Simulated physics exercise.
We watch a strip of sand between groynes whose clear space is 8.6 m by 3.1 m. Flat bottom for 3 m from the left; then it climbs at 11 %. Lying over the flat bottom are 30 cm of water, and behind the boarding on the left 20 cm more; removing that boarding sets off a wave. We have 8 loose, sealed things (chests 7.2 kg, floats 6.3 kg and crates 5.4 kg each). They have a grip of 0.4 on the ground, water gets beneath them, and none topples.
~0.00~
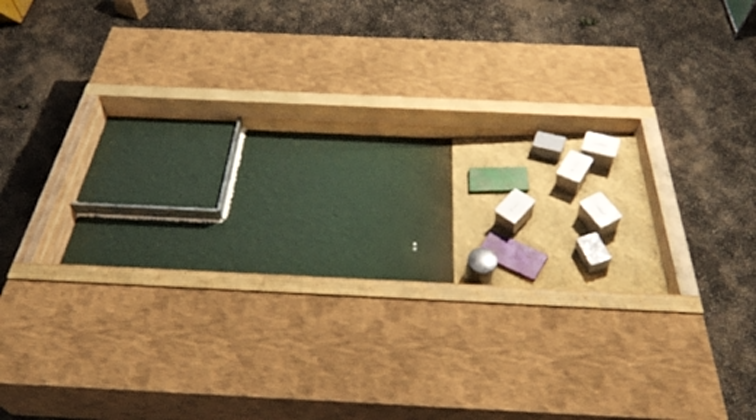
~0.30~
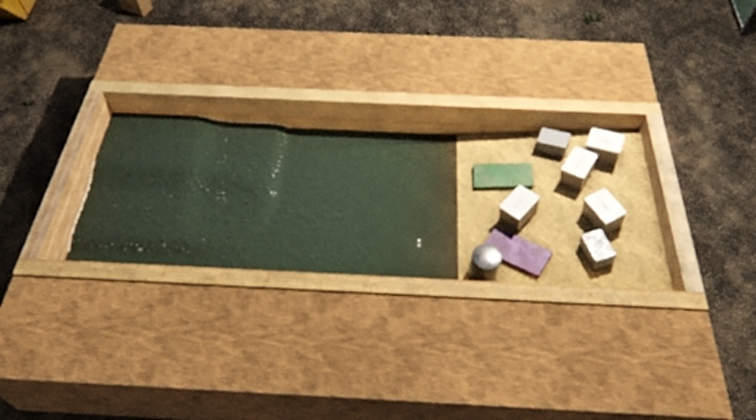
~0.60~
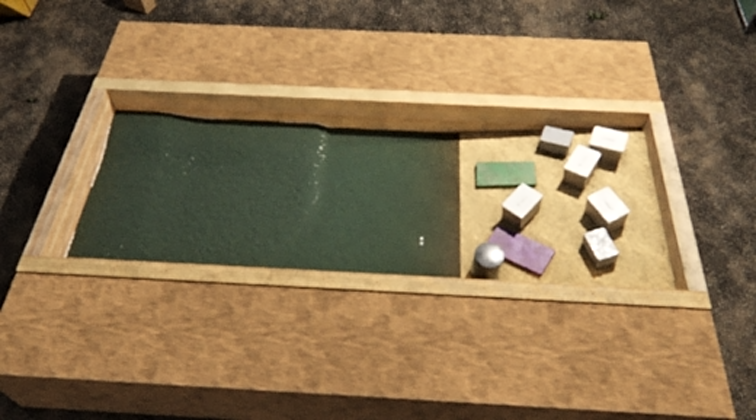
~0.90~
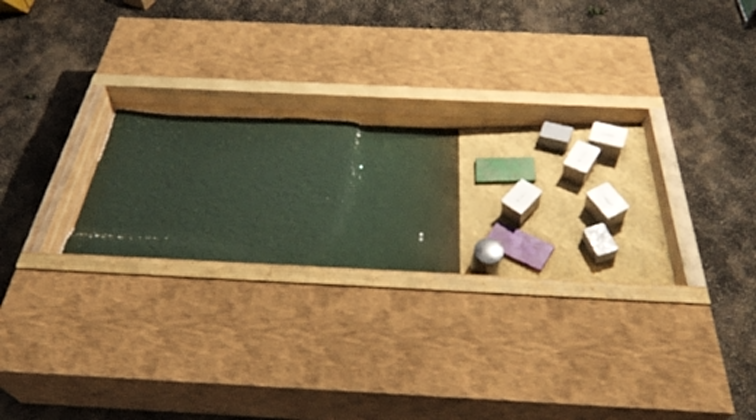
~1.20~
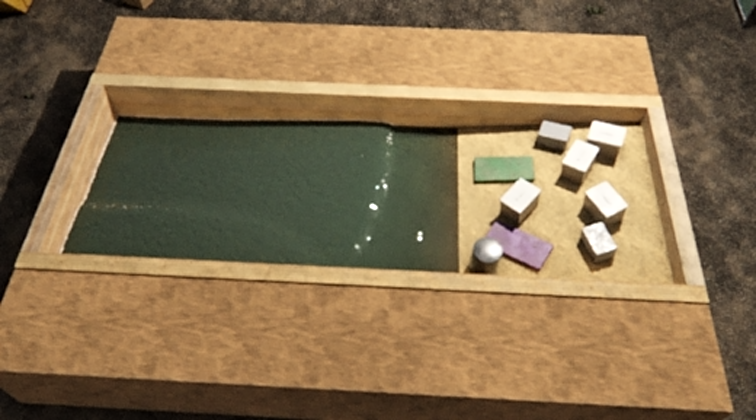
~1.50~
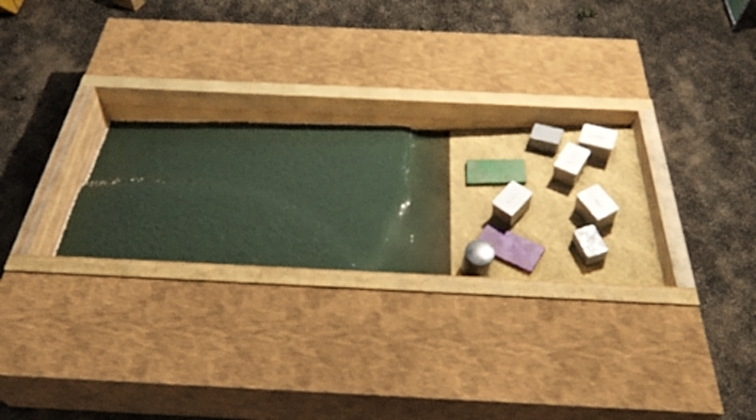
A low ripple crosses the dark green water from left to right while the blocks stay still.
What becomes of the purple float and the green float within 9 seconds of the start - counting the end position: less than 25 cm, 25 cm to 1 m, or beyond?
As for the pair, the purple float is swept a long way and the green float is swept a long way.
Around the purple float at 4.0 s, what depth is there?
About 5 cm.
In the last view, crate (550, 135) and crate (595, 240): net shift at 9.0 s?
Net displacement, in order: 0 cm; 0 cm.
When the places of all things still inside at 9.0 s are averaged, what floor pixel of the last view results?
Around (509, 199).
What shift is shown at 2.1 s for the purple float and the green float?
I'd say about 0 and 0 centimetres.
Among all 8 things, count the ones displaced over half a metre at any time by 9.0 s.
The total is 2.
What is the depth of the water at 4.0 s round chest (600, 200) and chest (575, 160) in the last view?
First about 0 cm, second about 0 cm.
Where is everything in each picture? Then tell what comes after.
In the first frame, the purple float at (513, 254) rests on the ground; the green float at (499, 178) rests on the ground; water covers 17.3 m2; 0 of 8 have shifted.
In the second frame, the purple float at (517, 250), on the bottom; the green float at (503, 175) rests on the ground; 17.3 m2 under water; 0 of 8 have shifted.
In the third frame, the purple float at (520, 249) rests on the ground; the green float at (506, 173), on the bottom; water covers 17.3 m2; 0 of 8 have shifted.
In the fourth frame, the purple float at (519, 245), on the bottom; the green float at (506, 169) rests on the ground; water covers 17.3 m2; 0 of 8 have shifted.
In the fifth frame, the purple float at (518, 244) rests on the ground; the green float at (505, 168) rests on the ground; water covers 17.3 m2; 0 of 8 have shifted.
In the sixth frame, the purple float at (510, 246) rests on the ground; the green float at (496, 171) rests on the ground; water covers 17.3 m2; 0 of 8 have shifted.
After 2.1 s the purple float is near (510, 246), 0.0 m from its start, aground; the green float is near (496, 171), 0.0 m from its start, aground; 0 afloat.
After 4.0 s the purple float is near (513, 245), 0.0 m from its start, afloat; the green float is near (497, 169), 0.0 m from its start, aground; 1 afloat.
After 6.3 s the purple float is near (398, 239), 1.6 m from its start, afloat; the green float is near (443, 187), 0.9 m from its start, afloat; 2 afloat.
After 9.0 s the purple float is near (323, 247), 2.7 m from its start, afloat; the green float is near (345, 190), 2.4 m from its start, afloat; 2 afloat.
